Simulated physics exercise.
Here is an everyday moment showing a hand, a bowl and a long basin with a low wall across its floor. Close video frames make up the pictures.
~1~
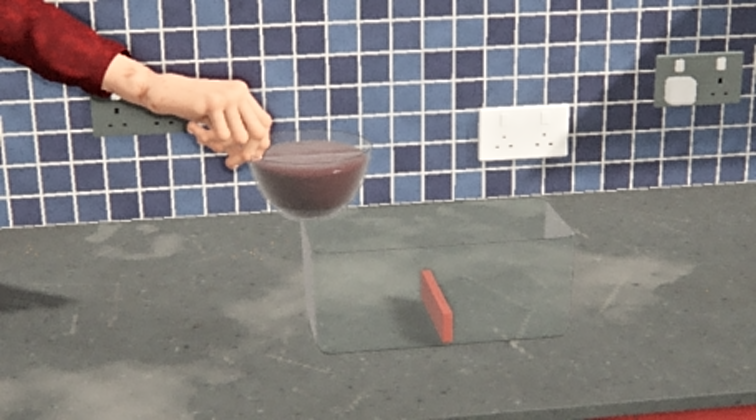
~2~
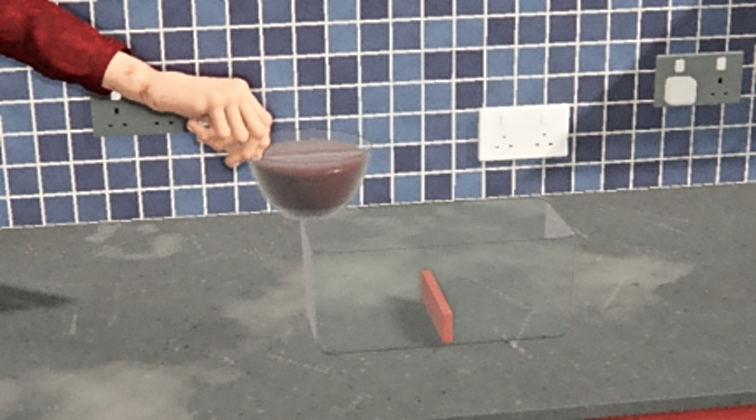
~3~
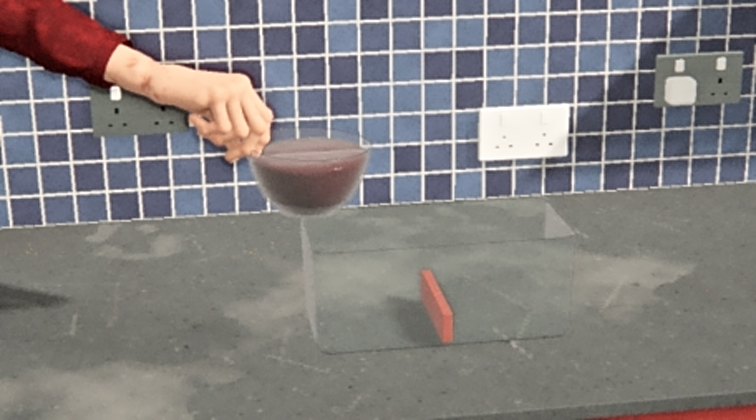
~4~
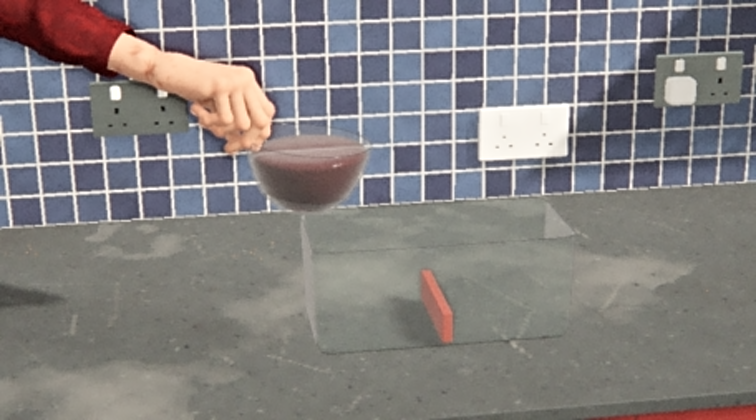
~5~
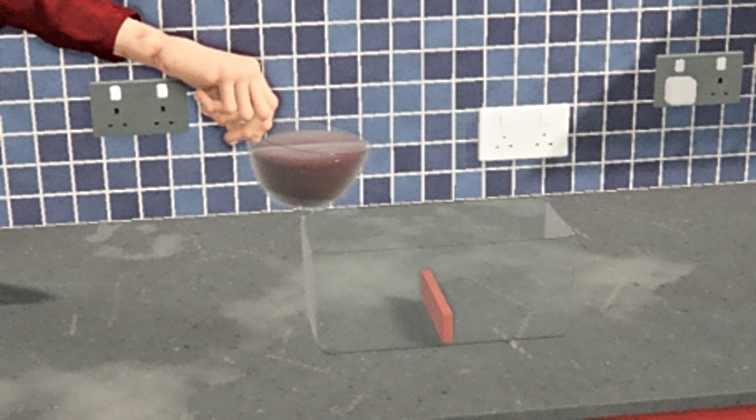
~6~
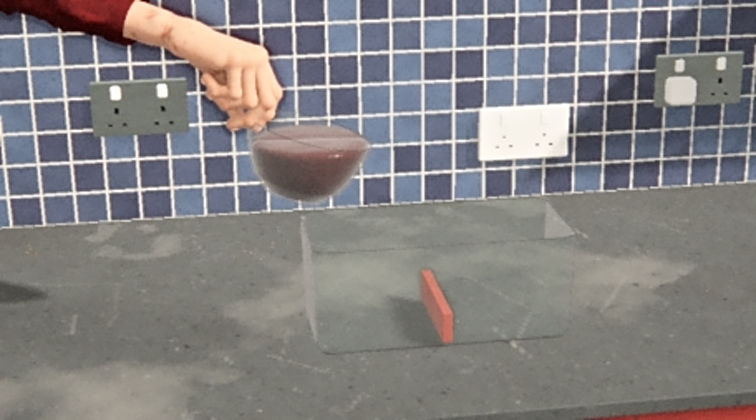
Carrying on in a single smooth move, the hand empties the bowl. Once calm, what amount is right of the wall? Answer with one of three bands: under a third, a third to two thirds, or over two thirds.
Over two thirds.
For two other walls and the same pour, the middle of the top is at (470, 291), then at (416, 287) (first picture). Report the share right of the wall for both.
About 45 % and 90 %.
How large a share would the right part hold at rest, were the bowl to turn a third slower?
It works out near 85 %.
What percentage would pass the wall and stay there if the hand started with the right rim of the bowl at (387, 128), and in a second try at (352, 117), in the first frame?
85 and 80 per cent.
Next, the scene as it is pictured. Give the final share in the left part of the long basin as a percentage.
Near 15 in a hundred.
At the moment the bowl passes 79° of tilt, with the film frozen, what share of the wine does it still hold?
Amount still in: Approx. 45 %.
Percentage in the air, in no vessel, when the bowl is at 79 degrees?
Something like 40 per cent of it.
A moment on, the bowl is tipped on its side and 43 per cent is still to pour, 7 is left of the wall and 9 right of it.
Next, the bowl is tipped right over and 0 per cent is still to pour, 10 is left of the wall and 82 right of it.
Then the bowl is tipped right over and 0 per cent is still to pour, 16 is left of the wall and 83 right of it.
Later the bowl is tipped right over and 0 per cent is still to pour, 16 is left of the wall and 83 right of it.
Finally, 16 per cent lies left of the wall, 83 right of it and 1 outside.
